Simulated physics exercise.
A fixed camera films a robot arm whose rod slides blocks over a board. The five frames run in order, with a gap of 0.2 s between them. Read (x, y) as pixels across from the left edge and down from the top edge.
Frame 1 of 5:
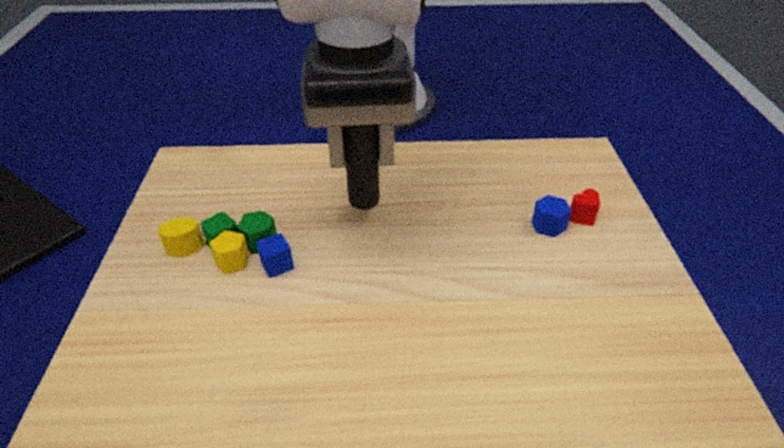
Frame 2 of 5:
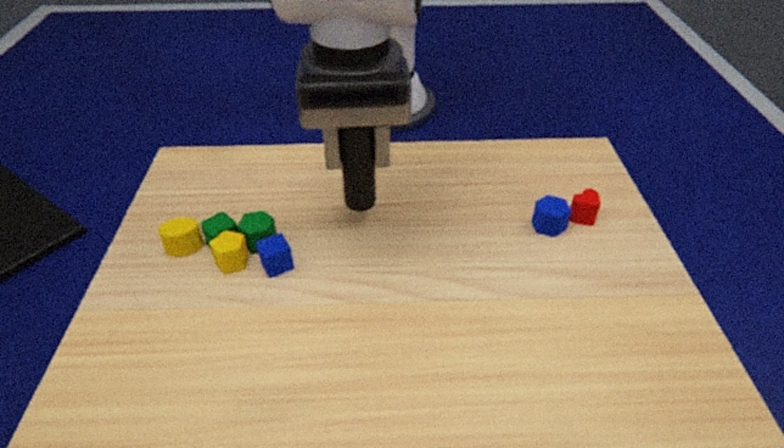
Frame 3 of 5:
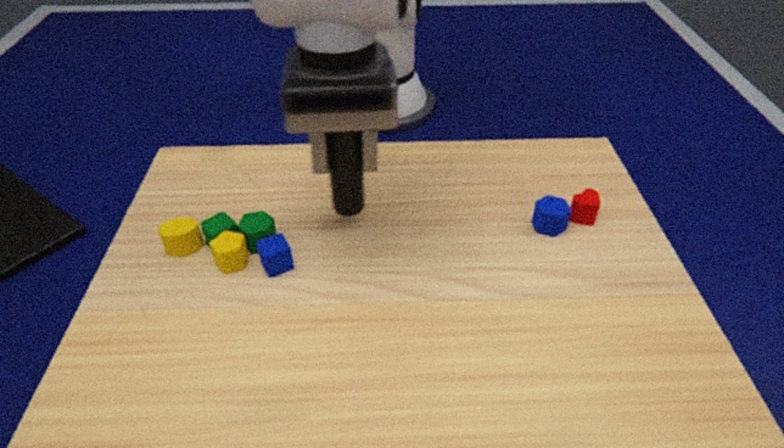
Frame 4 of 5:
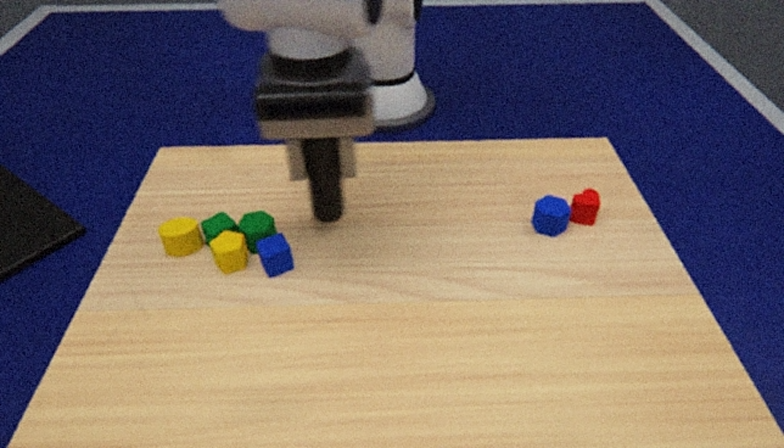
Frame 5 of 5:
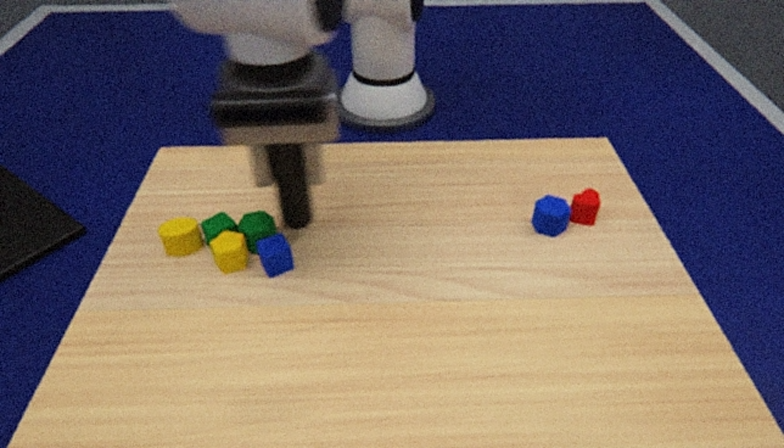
In this clip, a robot arm with a dark rod moves left above a wooden board, nearing a cluster of yellow, green and blue blocks, while those blocks and a blue and a red block on the right stay still.
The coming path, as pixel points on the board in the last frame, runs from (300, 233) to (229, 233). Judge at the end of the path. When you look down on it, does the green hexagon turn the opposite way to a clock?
Answer: Yes.
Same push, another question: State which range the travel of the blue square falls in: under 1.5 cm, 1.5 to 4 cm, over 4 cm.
My prediction: Under 1.5 cm.
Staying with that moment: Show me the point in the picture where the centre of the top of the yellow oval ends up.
It comes to (151, 225).
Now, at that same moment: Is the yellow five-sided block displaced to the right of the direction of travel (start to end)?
No - that is not the case.
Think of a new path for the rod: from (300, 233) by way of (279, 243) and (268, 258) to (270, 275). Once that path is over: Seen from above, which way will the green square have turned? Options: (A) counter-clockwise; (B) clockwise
I choose B.
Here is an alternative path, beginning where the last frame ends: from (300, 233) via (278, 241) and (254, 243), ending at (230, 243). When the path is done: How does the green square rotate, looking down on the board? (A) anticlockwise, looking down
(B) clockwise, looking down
The answer is B.
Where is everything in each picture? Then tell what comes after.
The first frame shows rod tip at (364, 201); block tops, yellow oval at (178, 226); green square at (218, 222); yellow five-sided block at (227, 241); green hexagon at (255, 221); blue square at (273, 244).
The second frame shows rod at (360, 203); blocks unchanged.
The third frame shows rod at (349, 207); blocks unchanged.
The fourth frame shows rod at (329, 214); blocks unchanged.
The fifth frame shows rod at (298, 220); yellow oval at (178, 226); green square at (218, 222); yellow five-sided block at (227, 241); green hexagon at (255, 221); blue square at (273, 244).
What follows on the original path. Halfway along, rod at (261, 220); yellow oval at (170, 225), turned 20° anticlockwise; green square at (200, 226), turned 65° clockwise; yellow five-sided block at (217, 251); green hexagon at (231, 229), turned 45° anticlockwise.
At the end, rod at (225, 220); yellow oval at (151, 225); green square at (173, 235), turned 95° clockwise; yellow five-sided block at (215, 257); green hexagon at (210, 234), turned 100° anticlockwise; blue square in place.
